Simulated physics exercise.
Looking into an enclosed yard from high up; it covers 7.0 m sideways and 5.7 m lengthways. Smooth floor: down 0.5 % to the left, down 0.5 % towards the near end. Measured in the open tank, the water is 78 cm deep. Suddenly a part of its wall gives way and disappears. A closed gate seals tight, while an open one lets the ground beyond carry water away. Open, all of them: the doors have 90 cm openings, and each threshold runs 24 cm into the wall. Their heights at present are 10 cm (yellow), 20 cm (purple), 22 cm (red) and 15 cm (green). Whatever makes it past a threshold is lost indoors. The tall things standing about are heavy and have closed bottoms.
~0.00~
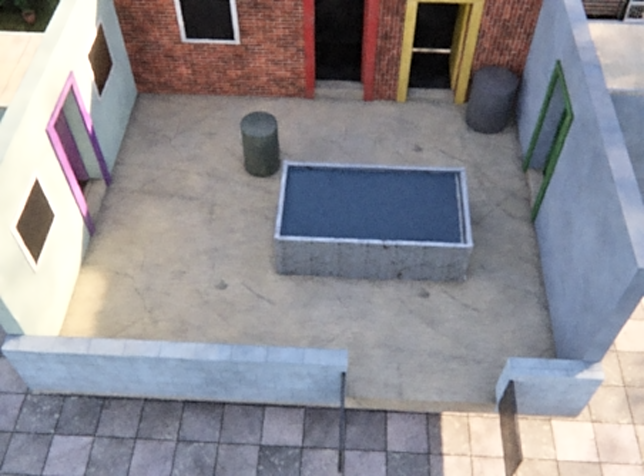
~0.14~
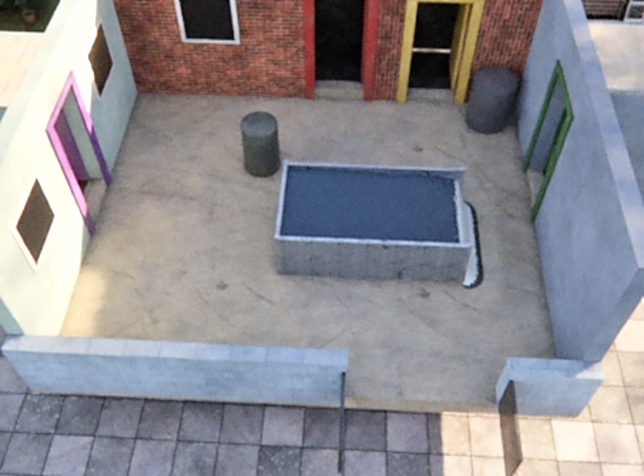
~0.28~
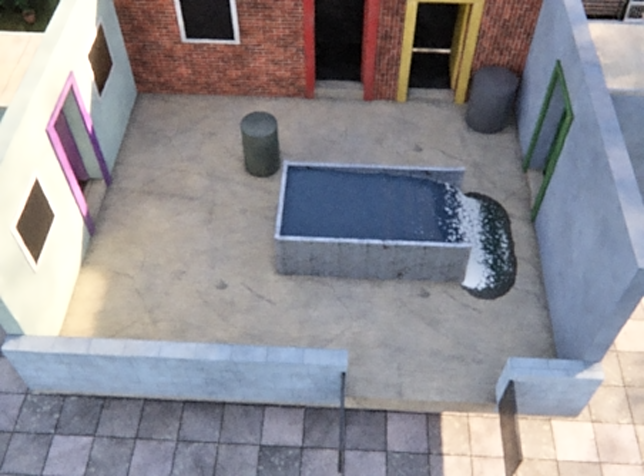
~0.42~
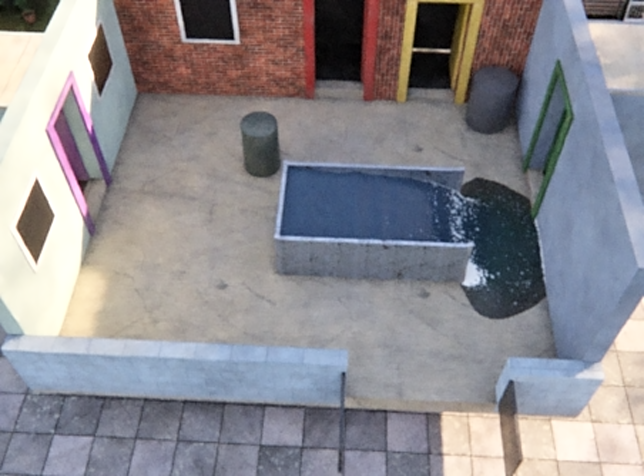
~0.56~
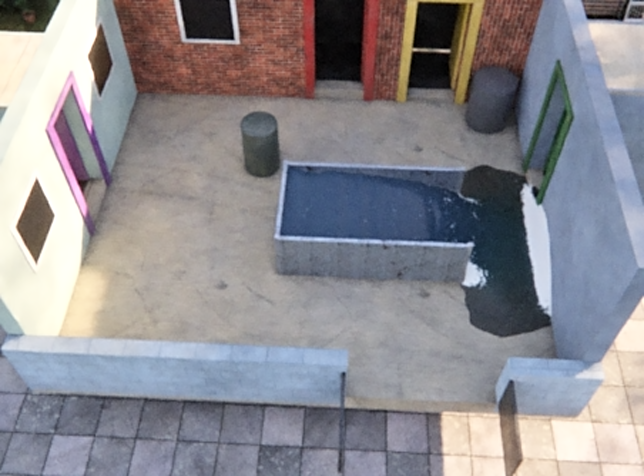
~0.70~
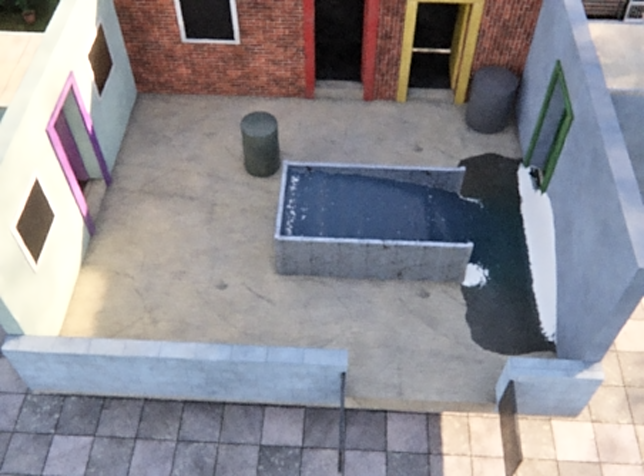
To begin with, a rectangular open tank of dark water stands still in a walled yard with coloured doorways. Its right end disappears and water pours out in a foaming rush, spreading across the floor to the right-hand wall, then widening along it towards the green door and the near wall.
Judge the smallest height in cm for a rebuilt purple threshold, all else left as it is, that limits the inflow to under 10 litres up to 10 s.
Roughly 11.5 cm at the least.
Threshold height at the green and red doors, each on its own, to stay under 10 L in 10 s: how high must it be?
You'd want about 36 centimetres at green and about 5.5 centimetres at red.
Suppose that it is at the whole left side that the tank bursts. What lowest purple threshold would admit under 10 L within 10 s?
If so: Around 33 cm.
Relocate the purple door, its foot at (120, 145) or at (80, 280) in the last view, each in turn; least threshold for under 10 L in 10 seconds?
12.5 and 10.5 cm.
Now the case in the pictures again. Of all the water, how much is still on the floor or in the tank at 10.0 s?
Water still present: Approx. 74 %.
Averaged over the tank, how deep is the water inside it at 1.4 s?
Average depth: Approx. 46 cm.
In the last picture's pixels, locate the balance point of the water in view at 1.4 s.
Centre of mass: About (415, 243) px.
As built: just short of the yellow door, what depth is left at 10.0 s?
Depth: Near 3.5 cm.
After 1.4 s water covers 15 % of the floor, deepest (52 cm) near (530, 249); it has not reached the purple door.
After 3.0 s water covers 40 % of the floor, deepest (48 cm) near (507, 108); it has not reached the purple door.
After 10.0 s water covers 95 % of the floor, deepest (15 cm) near (244, 375); 9 cm at the purple door, 0 litres in over its 20 cm threshold.
At the purple door as built, the water arrived by 5.5 s and peaked near 14 cm at 6.2 s.
Run again over the same 10 s with other heights there, 20 litres in over 9.5 cm, 4 litres over 13 cm. The limit of 10 litres is kept from about 11.5 cm up.
